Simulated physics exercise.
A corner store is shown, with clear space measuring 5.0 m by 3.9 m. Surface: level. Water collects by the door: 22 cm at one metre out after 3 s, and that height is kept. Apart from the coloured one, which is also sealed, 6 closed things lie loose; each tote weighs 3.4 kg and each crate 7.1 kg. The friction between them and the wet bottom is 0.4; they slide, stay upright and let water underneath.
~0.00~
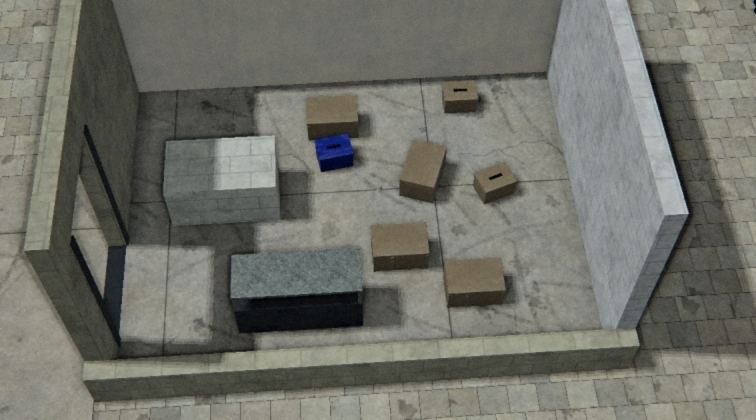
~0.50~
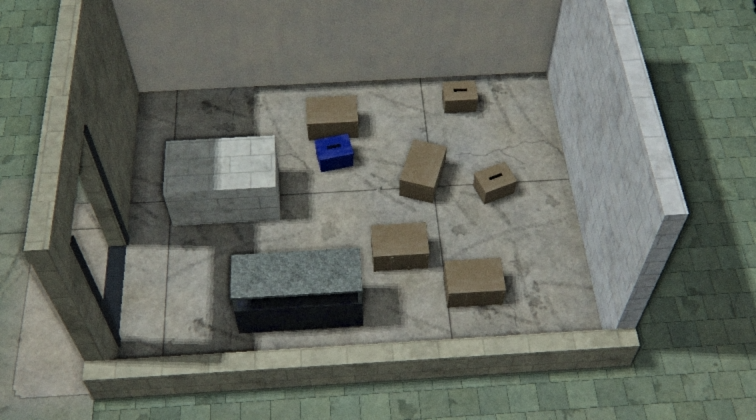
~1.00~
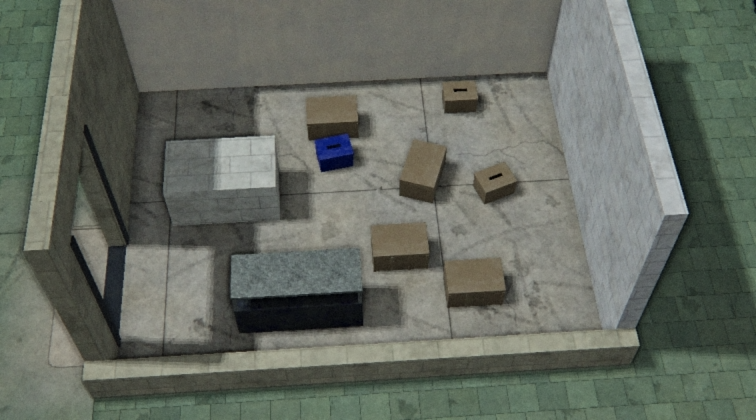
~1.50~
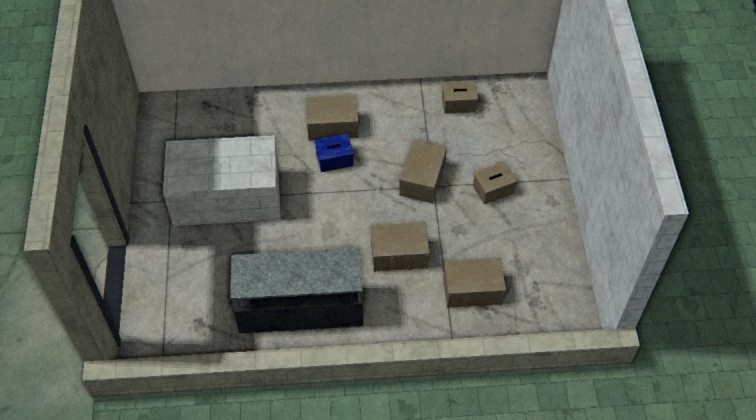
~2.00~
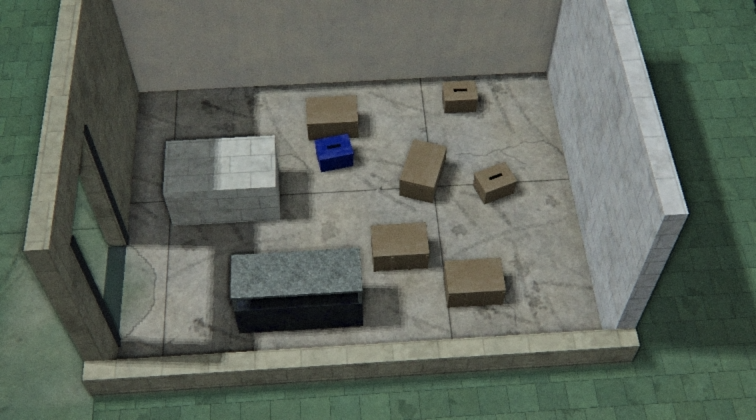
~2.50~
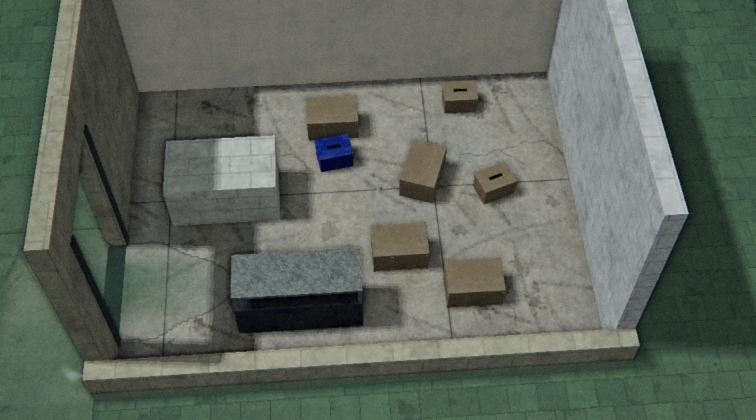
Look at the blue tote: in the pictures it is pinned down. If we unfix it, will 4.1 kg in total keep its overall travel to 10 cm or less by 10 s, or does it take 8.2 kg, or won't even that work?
I'd say the half-size load is fine.
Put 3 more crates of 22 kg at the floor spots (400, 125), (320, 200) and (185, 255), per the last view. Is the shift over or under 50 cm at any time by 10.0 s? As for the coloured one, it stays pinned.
Listed in order, they go beneath the bar, beneath the bar, over the bar.
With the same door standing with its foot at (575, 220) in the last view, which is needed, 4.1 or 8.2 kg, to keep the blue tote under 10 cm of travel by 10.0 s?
In that setup neither mass works.
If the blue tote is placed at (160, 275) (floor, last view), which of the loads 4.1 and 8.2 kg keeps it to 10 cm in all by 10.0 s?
Neither holds.
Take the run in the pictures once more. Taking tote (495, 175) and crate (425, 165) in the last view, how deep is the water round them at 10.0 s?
I'd estimate 7 cm for the first and 10 cm for the second.
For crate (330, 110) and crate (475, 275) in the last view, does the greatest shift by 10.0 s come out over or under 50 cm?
First below the mark, then above the mark.
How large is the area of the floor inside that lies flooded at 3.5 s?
3.5 m2.
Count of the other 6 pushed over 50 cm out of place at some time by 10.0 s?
Answer: 5.
After 3.5 s the blue tote would be 0 cm from its start with 4.1 kg and 0 cm from its start with 8.2 kg; 0 cm of water round it then.
After 4.5 s the blue tote would be 0 cm from its start with 4.1 kg and 0 cm from its start with 8.2 kg; 0 cm of water round it then.
After 7.0 s the blue tote would be 0 cm from its start with 4.1 kg and 0 cm from its start with 8.2 kg; 2 cm of water round it then.
After 10.0 s the blue tote would be 0 cm from its start with 4.1 kg and 0 cm from its start with 8.2 kg; 2 cm of water round it then.
